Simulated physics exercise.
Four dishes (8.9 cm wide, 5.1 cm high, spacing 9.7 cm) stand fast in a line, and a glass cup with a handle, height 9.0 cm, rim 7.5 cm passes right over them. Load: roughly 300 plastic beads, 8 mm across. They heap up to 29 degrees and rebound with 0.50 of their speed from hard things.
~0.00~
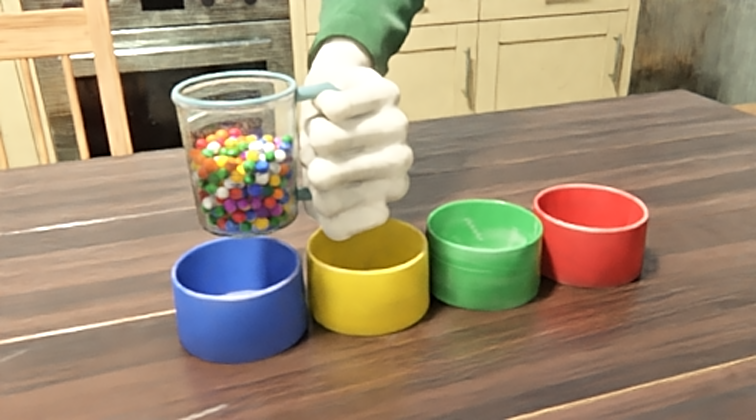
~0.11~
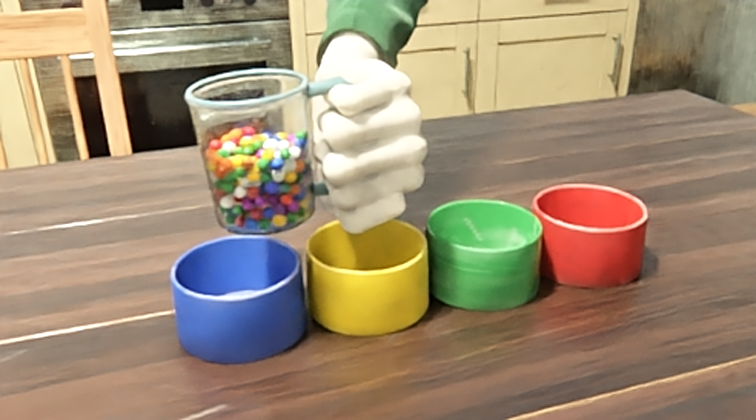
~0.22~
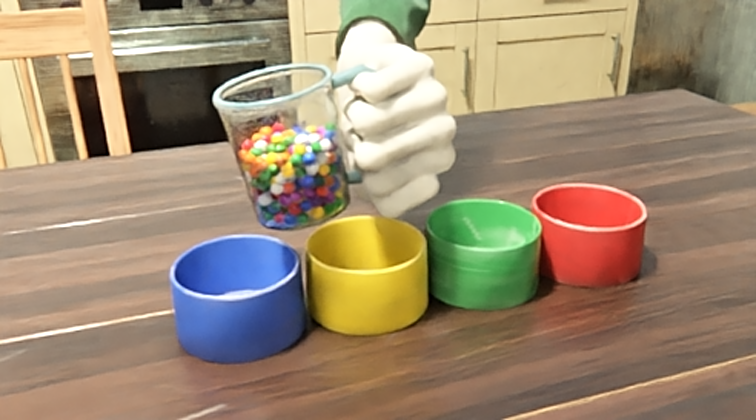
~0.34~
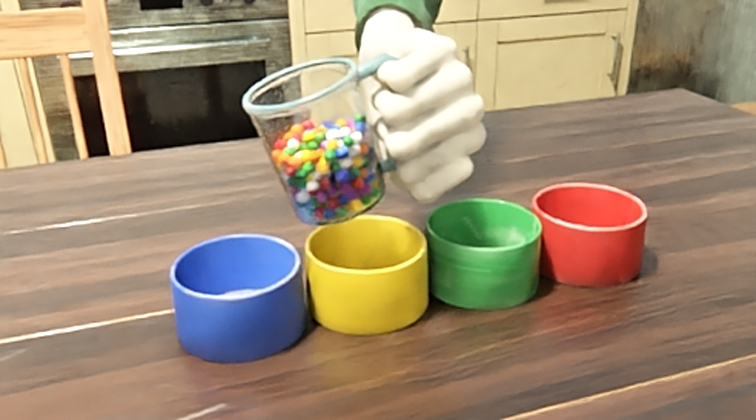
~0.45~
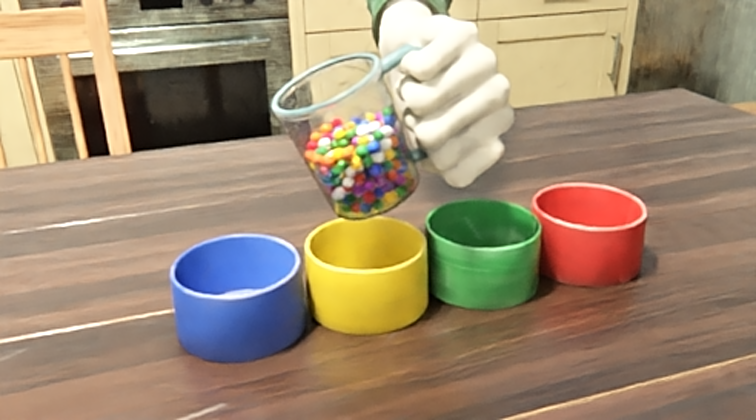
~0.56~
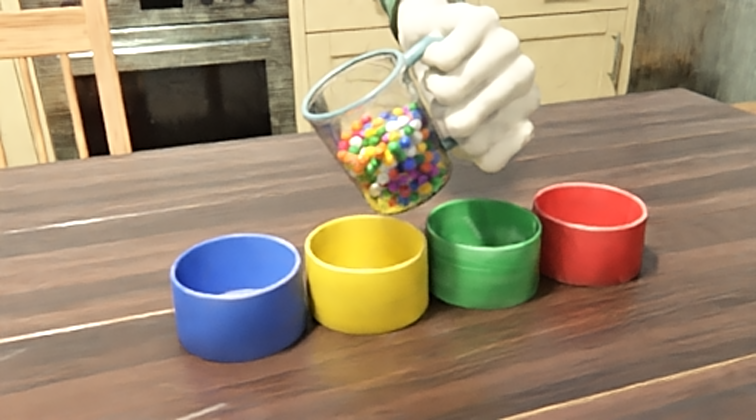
On a wooden kitchen table, a white-gloved hand moving a clear cup of colourful beads rightward above four coloured dishes, gradually tilting it.
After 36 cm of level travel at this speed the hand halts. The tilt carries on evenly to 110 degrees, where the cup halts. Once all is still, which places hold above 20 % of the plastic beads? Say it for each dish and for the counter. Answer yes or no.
Red dish: Yes; blue dish: No; green dish: No; yellow dish: No; on the counter: No.
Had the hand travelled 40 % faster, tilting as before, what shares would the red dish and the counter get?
Red 100, counter 0.
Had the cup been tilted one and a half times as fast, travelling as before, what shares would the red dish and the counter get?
Then: Red 50, counter 10.
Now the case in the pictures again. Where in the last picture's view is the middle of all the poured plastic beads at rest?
Near (588, 233).
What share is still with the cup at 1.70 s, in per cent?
About 100 per cent.
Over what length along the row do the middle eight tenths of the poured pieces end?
Roughly 5 cm.
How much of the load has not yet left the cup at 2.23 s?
About 40 per cent.
Then, at 1.25 s, tilt 67 degrees; cup holds 100 %.
After 1.70 s, tilt 92 degrees; cup holds 100 %.
Then, at 2.23 s, tilt 110 degrees; cup holds 40 %, red 60 %.
By 3.2 s all is still; red 100 %, blue 0 %, green 0 %, yellow 0 %, counter 0 %.
